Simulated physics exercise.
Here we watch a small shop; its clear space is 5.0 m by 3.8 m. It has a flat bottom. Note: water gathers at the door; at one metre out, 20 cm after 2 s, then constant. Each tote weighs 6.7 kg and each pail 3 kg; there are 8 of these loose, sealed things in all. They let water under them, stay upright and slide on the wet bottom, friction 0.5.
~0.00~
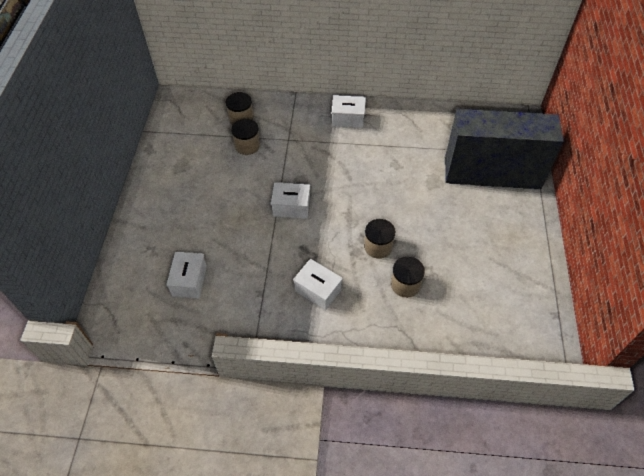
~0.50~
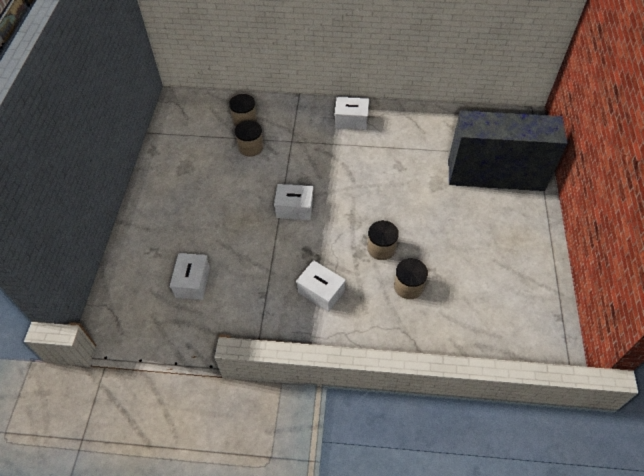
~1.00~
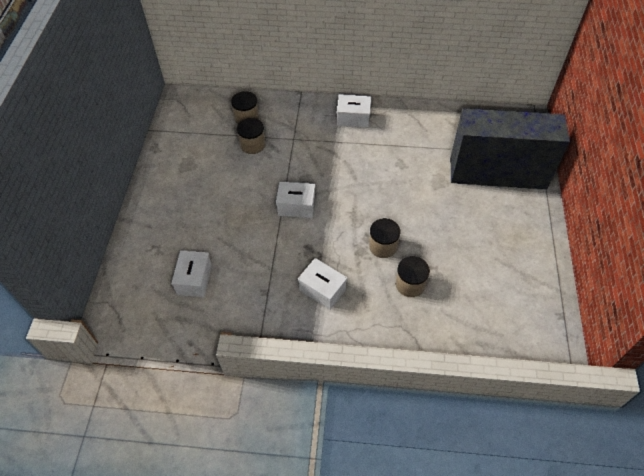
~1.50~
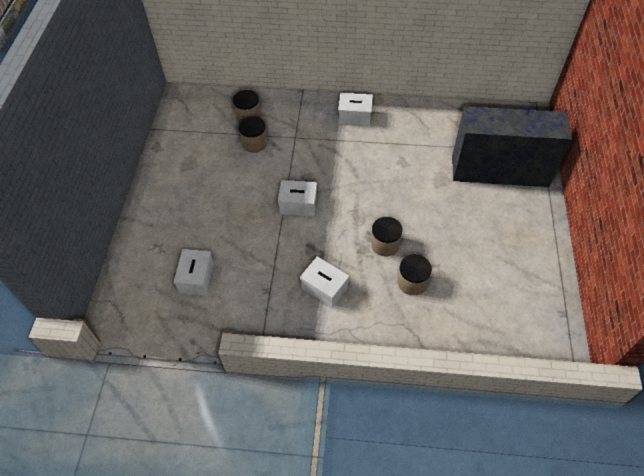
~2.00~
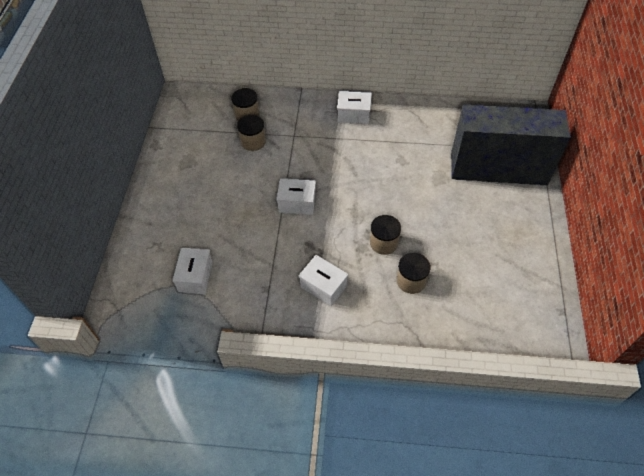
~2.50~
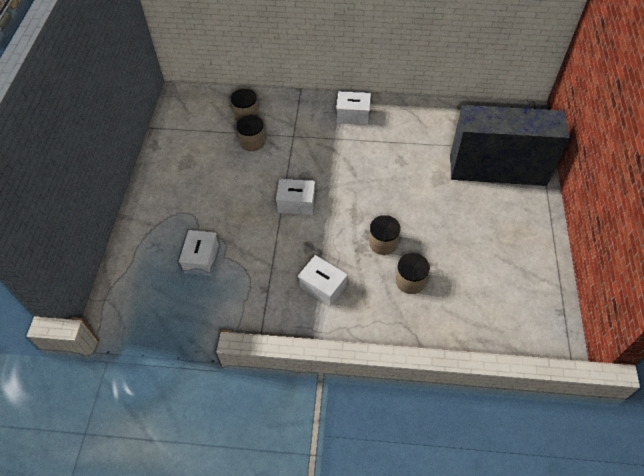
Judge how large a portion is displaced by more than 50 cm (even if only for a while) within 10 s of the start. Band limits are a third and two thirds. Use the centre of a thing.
The share is one to two thirds.
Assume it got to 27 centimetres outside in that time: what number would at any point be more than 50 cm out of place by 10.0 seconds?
The answer would then be 5.
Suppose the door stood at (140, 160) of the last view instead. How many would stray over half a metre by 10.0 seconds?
The count would be 6.
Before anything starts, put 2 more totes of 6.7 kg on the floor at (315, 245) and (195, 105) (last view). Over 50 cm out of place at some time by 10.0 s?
Taking them in order, the first is within that distance and the second is beyond that distance.
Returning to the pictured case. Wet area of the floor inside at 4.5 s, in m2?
Somewhere around 10.5 m2, roughly.
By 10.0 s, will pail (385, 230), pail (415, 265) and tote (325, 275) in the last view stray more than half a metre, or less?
Within, within, within.
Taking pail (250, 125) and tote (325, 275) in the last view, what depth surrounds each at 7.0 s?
Close to 9 and 2 centimetres.
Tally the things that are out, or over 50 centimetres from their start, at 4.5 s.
I get 2.
After 3.5 s 1 of 8 are over 50 cm from their spots; 0 afloat.
After 4.5 s 2 of 8 are over 50 cm from their spots; 0 afloat.
After 7.0 s 5 of 8 are over 50 cm from their spots; 5 afloat.
After 10.0 s 5 of 8 are over 50 cm from their spots, and 5 have been at some point; 5 afloat.
